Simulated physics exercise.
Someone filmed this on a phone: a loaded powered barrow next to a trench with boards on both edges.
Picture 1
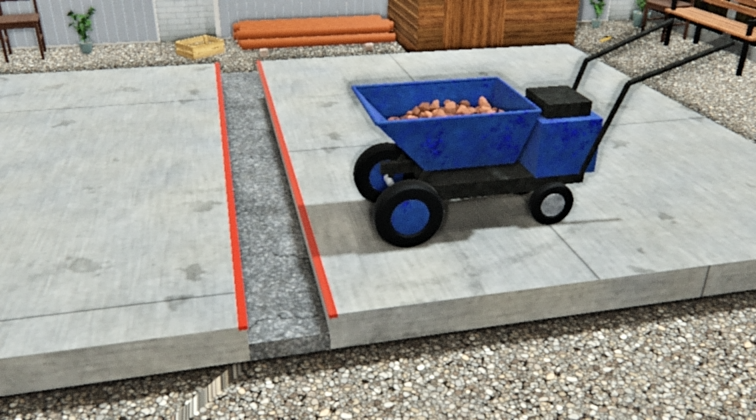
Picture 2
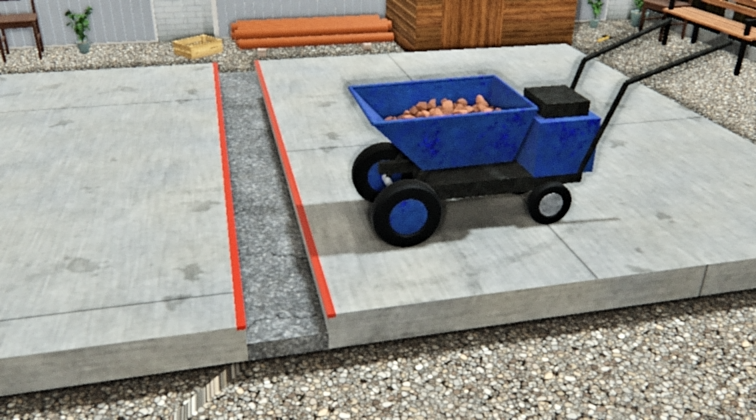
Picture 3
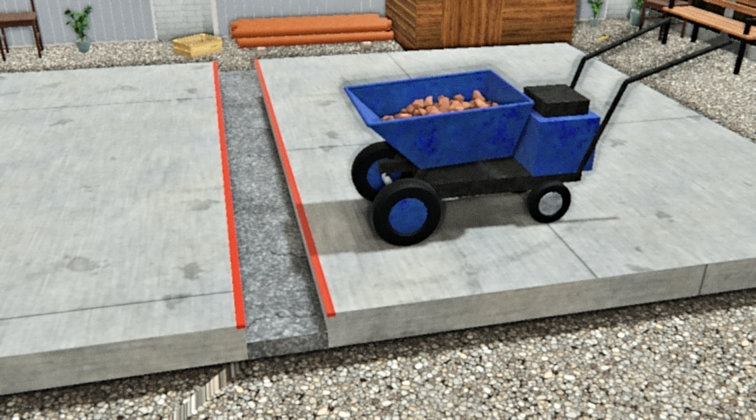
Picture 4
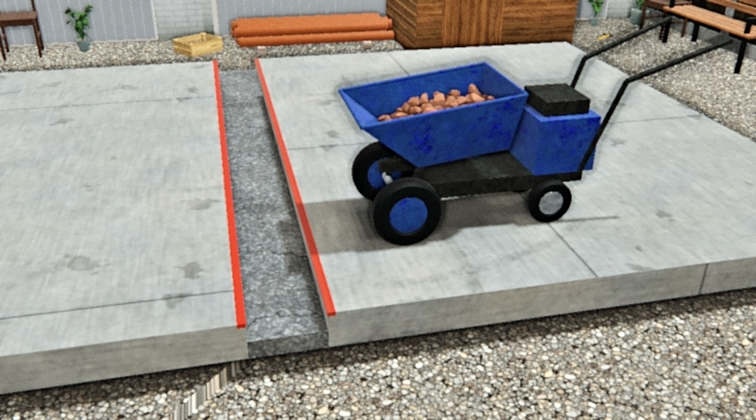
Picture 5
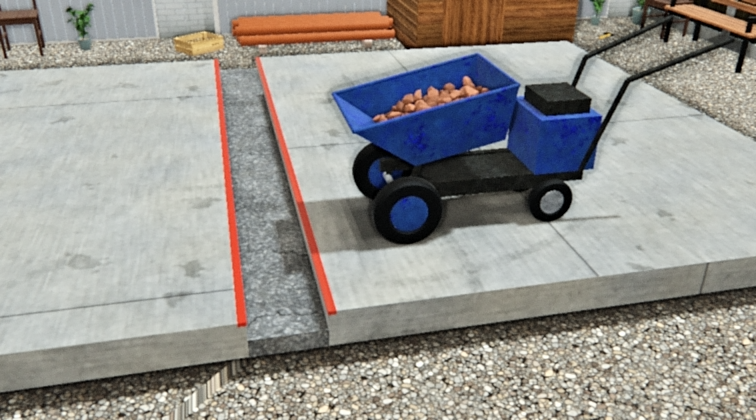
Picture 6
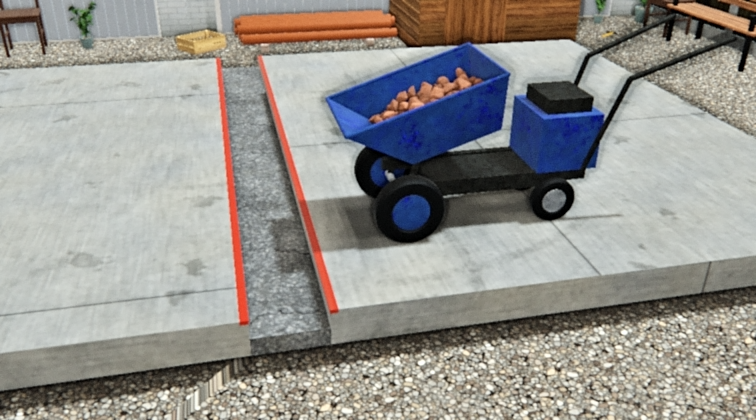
We see a blue wheeled cart loaded with reddish rubble standing on a concrete slab beside a shallow, red-edged trench. The cart stays in place while its skip gradually tilts toward the trench on the left, its rear end rising.
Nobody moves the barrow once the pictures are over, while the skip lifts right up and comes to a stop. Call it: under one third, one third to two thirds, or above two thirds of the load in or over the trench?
Above two thirds, I'd call it.
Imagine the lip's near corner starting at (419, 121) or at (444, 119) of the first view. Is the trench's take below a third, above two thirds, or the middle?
For the first position, over two thirds; for the second, in the middle band.
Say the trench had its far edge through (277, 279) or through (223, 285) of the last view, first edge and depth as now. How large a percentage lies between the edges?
50 %, then 100 %.
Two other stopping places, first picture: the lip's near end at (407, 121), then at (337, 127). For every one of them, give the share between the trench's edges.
The first gives close to 90 per cent and the second 50 per cent.
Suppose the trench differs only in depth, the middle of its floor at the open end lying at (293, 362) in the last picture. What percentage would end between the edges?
100 per cent, roughly.
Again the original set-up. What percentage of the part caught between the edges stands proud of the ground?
Roughly 25 %.
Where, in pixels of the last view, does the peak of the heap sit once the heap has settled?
At about (263, 231).
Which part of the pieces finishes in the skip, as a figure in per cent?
Roughly 0 per cent.
Soon, skip tipped steeply; all in the skip.
A while on, skip tipped right over; most in the skip; a small part in or heaped over the trench; a stray few falling.
Towards the end, skip tipped right over; a small part in the skip; most in or heaped over the trench; a small part beyond it.
Finally, skip tipped right over; a stray few in the skip; nearly all in or heaped over the trench; a small part beyond it.
